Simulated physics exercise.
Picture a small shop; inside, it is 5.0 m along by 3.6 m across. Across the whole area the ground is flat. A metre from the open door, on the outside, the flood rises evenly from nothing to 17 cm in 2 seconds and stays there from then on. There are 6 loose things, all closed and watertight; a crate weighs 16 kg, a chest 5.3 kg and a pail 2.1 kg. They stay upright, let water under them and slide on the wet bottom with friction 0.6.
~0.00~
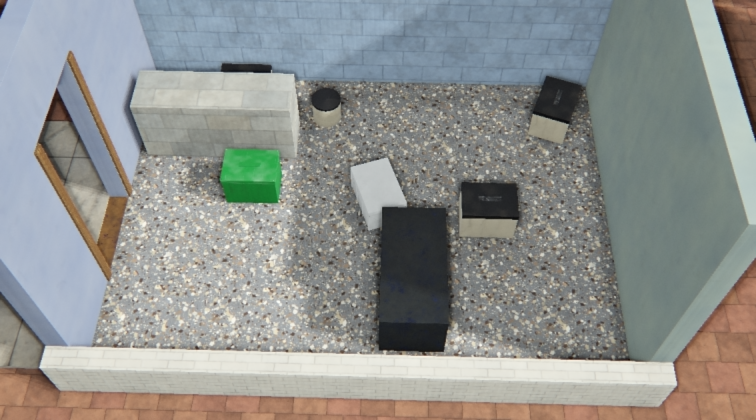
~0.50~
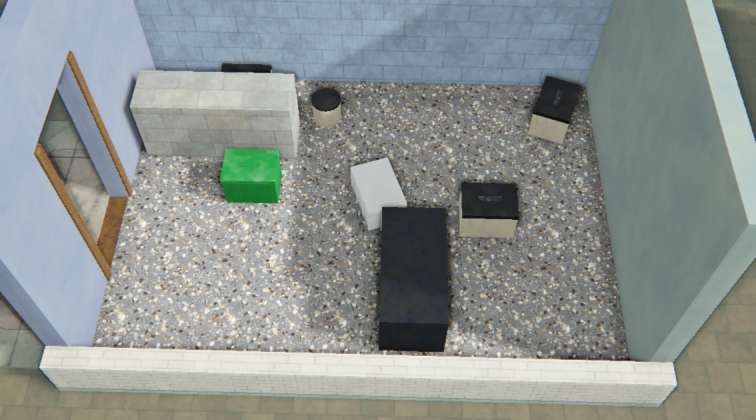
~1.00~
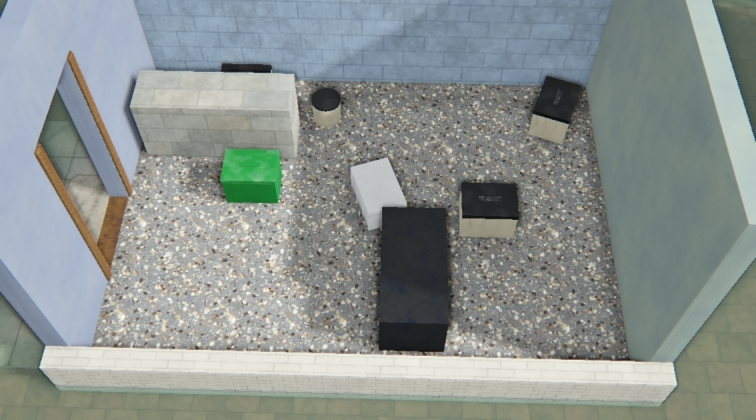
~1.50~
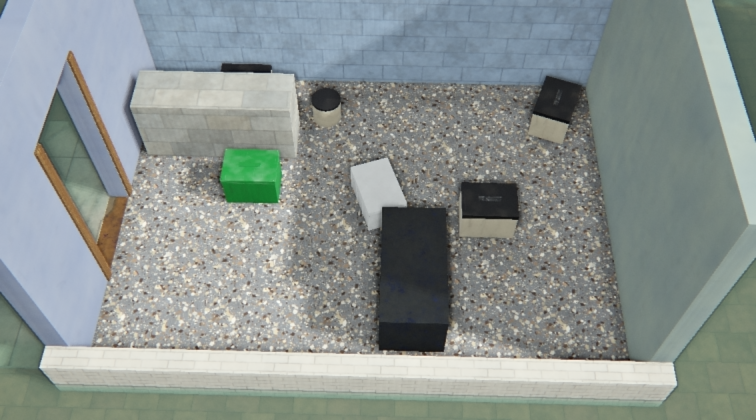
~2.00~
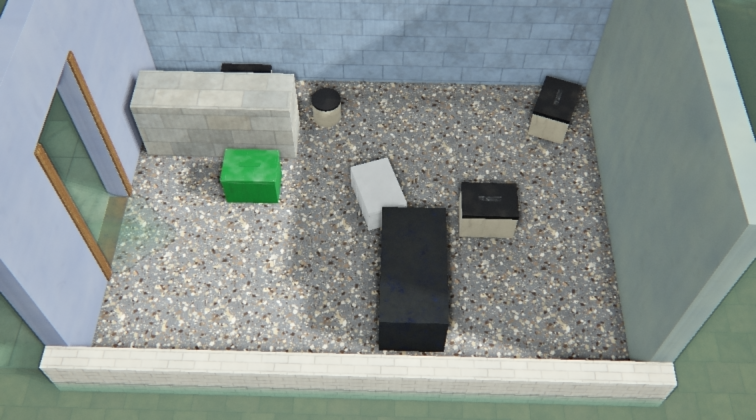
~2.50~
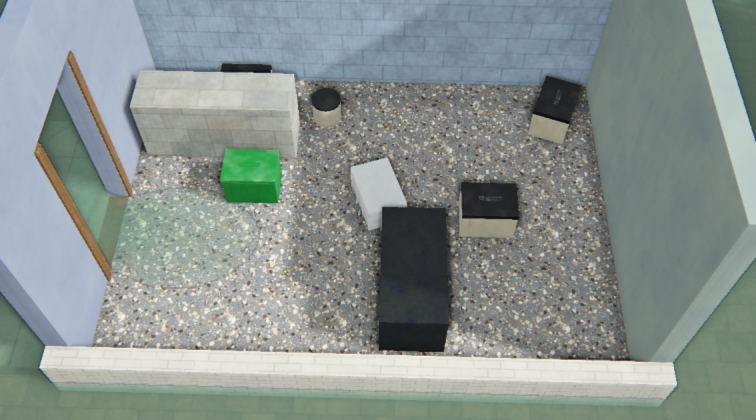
Water spreads around the outside of the room, then seeps through the doorway across the floor.
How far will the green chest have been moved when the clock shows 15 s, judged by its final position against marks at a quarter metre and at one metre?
It is left well away.
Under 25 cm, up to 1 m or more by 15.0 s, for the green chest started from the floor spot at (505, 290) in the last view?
Result: It drifts only slightly.
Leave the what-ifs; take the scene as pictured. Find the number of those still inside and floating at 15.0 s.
I get 6.
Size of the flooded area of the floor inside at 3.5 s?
Roughly 5.5 m2.
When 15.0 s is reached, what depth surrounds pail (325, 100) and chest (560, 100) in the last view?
About 6 and 7 cm.
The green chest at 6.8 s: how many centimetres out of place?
Shift by then: About 200 cm.
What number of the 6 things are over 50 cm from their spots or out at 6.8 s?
By then 1.
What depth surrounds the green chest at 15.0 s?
Roughly 8 cm deep.
After 3.5 s the green chest is near (277, 154), 0.3 m from its start, aground; 0 afloat.
After 6.8 s the green chest is near (410, 79), 2.0 m from its start, afloat; 1 afloat.
After 11.0 s the green chest is near (524, 167), 2.8 m from its start, afloat; 4 afloat.
After 15.0 s the green chest is near (528, 91), 3.1 m from its start, afloat; 6 afloat.
